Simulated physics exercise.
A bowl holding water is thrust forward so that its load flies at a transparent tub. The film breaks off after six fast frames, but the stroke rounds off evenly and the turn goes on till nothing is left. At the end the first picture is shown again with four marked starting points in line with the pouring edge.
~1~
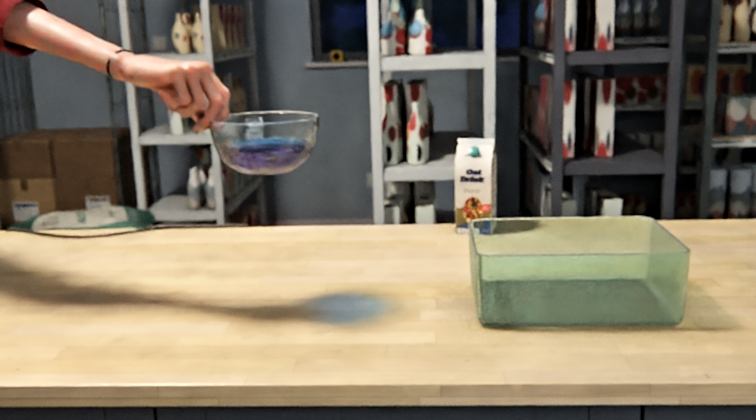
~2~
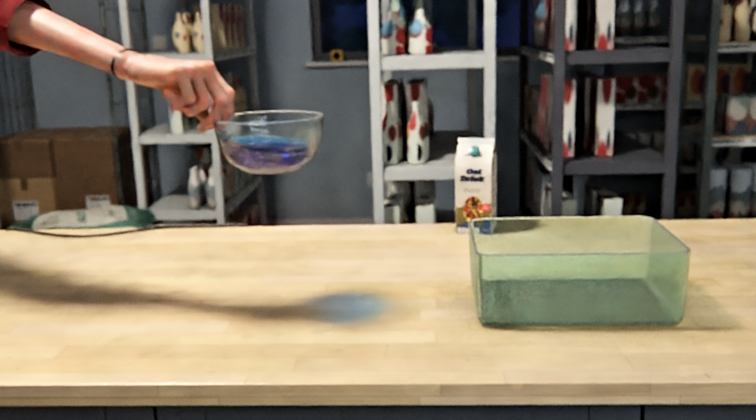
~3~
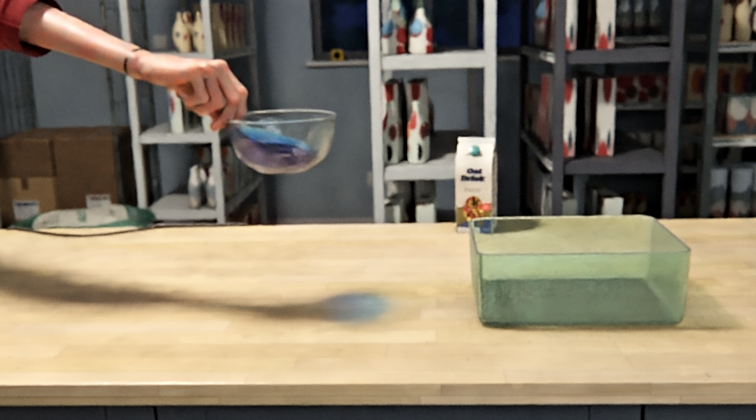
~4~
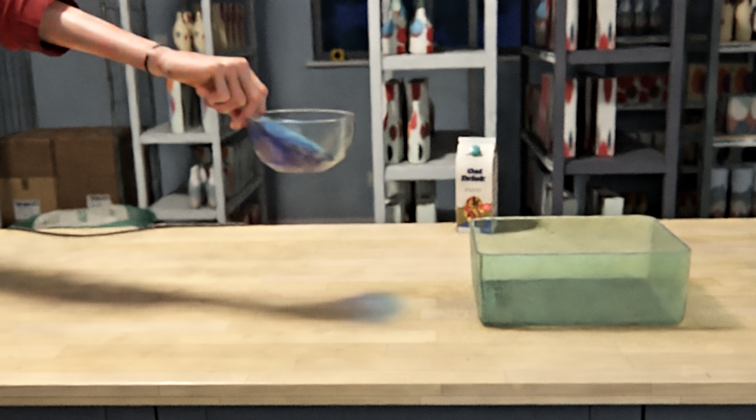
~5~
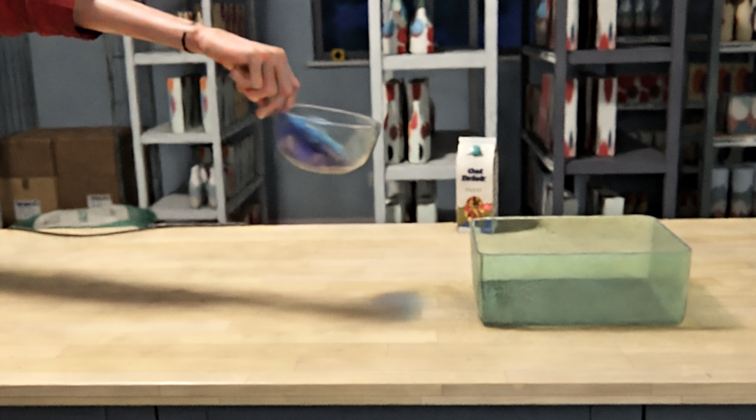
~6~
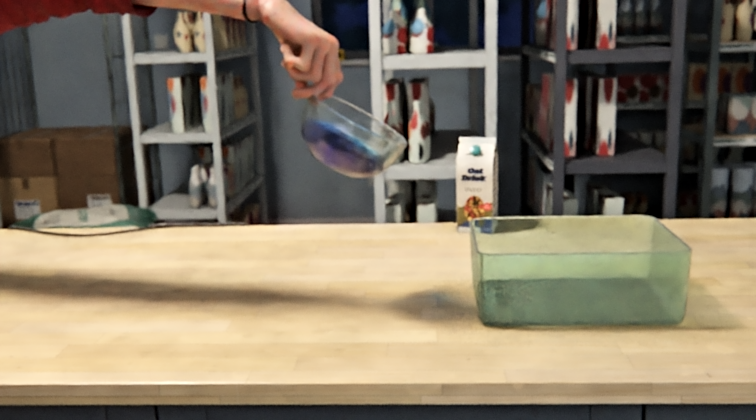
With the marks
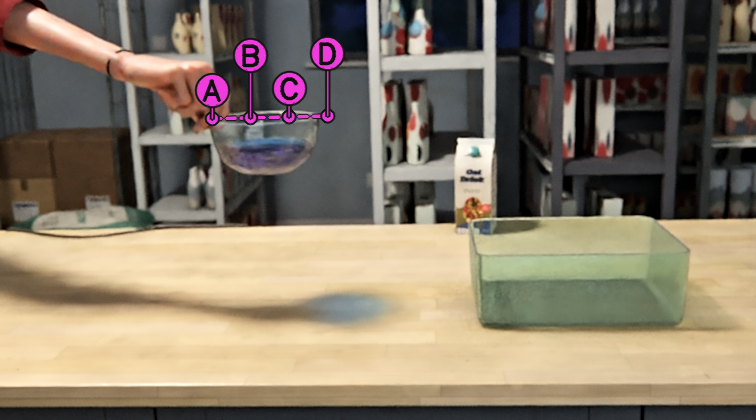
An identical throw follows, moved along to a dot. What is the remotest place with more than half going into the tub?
Spot C just does it.
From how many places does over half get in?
Two.
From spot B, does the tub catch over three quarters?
No.
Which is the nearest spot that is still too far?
It is B.
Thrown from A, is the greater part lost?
Yes, it does.
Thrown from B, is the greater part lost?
Yes, it does.
In magenta, A at (212, 118); B at (250, 117); C at (289, 116); D at (327, 115).
With A, about 1 % lands in the tub, 96 % falls short.
With B, about 28 % lands in the tub, 66 % falls short and 6 % goes beside or beyond.
With C, about 68 % lands in the tub, 25 % falls short and 7 % goes beside or beyond.
With D, about 82 % lands in the tub, 5 % falls short and 13 % goes beside or beyond.
